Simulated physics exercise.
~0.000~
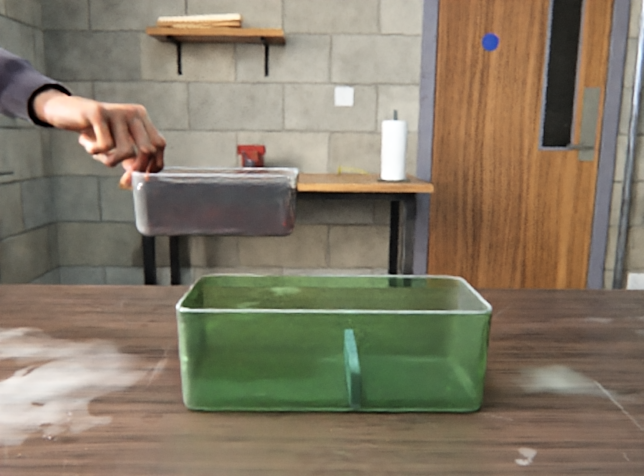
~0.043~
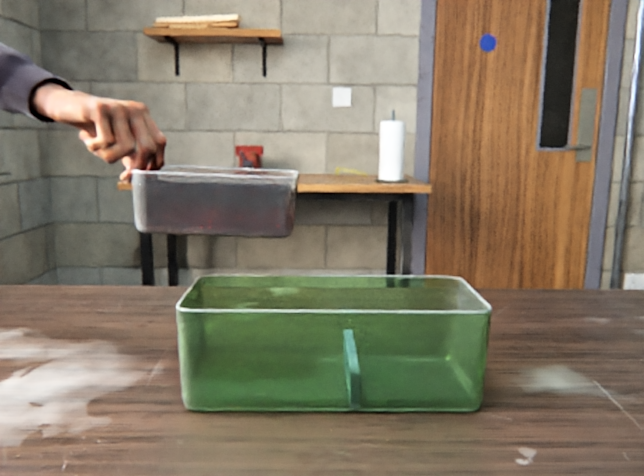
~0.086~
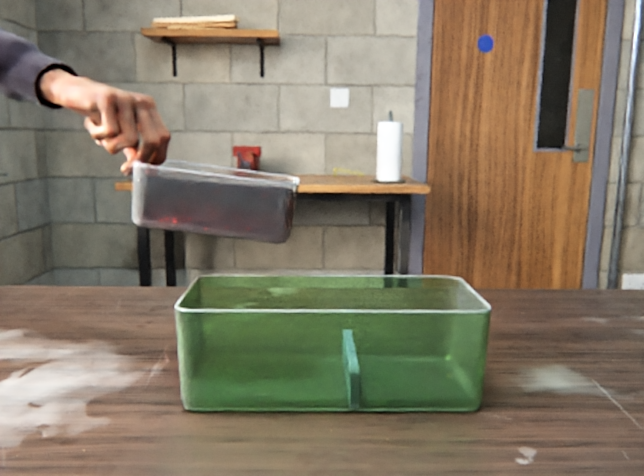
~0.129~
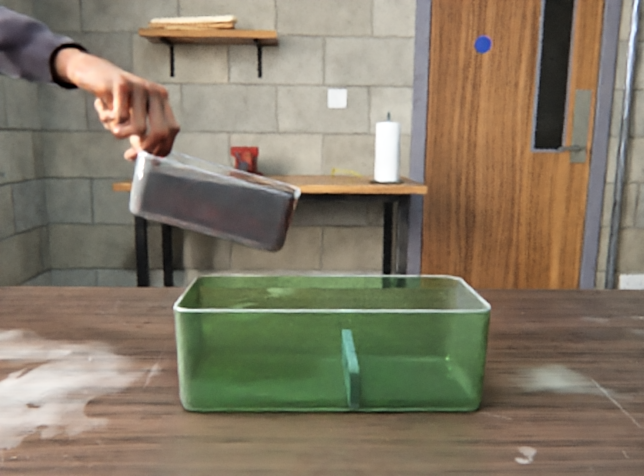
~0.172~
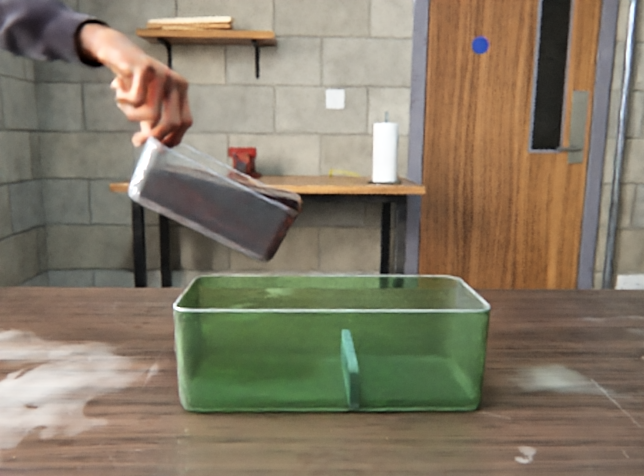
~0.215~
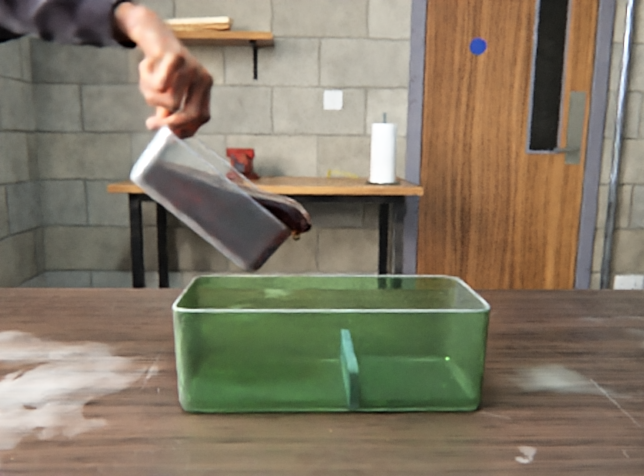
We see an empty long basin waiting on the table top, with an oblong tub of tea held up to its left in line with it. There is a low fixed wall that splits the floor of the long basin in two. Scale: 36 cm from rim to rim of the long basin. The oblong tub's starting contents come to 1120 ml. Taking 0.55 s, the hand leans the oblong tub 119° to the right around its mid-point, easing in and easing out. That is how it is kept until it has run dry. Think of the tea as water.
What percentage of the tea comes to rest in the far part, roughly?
28 %.
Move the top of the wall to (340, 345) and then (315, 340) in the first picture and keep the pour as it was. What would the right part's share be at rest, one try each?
Roughly 30 per cent, then 50 per cent.
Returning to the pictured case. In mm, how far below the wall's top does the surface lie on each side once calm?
Near 20 mm for the left and near 30 mm for the right.
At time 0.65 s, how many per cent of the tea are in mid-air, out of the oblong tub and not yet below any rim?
18 per cent, roughly.
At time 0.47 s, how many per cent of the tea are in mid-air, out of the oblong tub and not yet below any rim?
Close to 5 in a hundred.
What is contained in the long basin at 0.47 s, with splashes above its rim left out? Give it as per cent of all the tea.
I'd put it near 86 percent.
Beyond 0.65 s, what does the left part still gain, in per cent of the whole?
Around 5 in a hundred.
By 0.47 s the tilt is 112° and 9 per cent is still to pour, 79 is left of the wall and 6 right of it.
By 0.65 s the tilt is 119° and 1 per cent is still to pour, 57 is left of the wall and 22 right of it.
By 0.84 s the tilt is 119° and 0 per cent is still to pour, 62 is left of the wall and 28 right of it.
By 1.05 s the tilt is 119° and 0 per cent is still to pour, 62 is left of the wall and 28 right of it.
At rest 62 per cent lies left of the wall, 28 right of it and 10 outside.
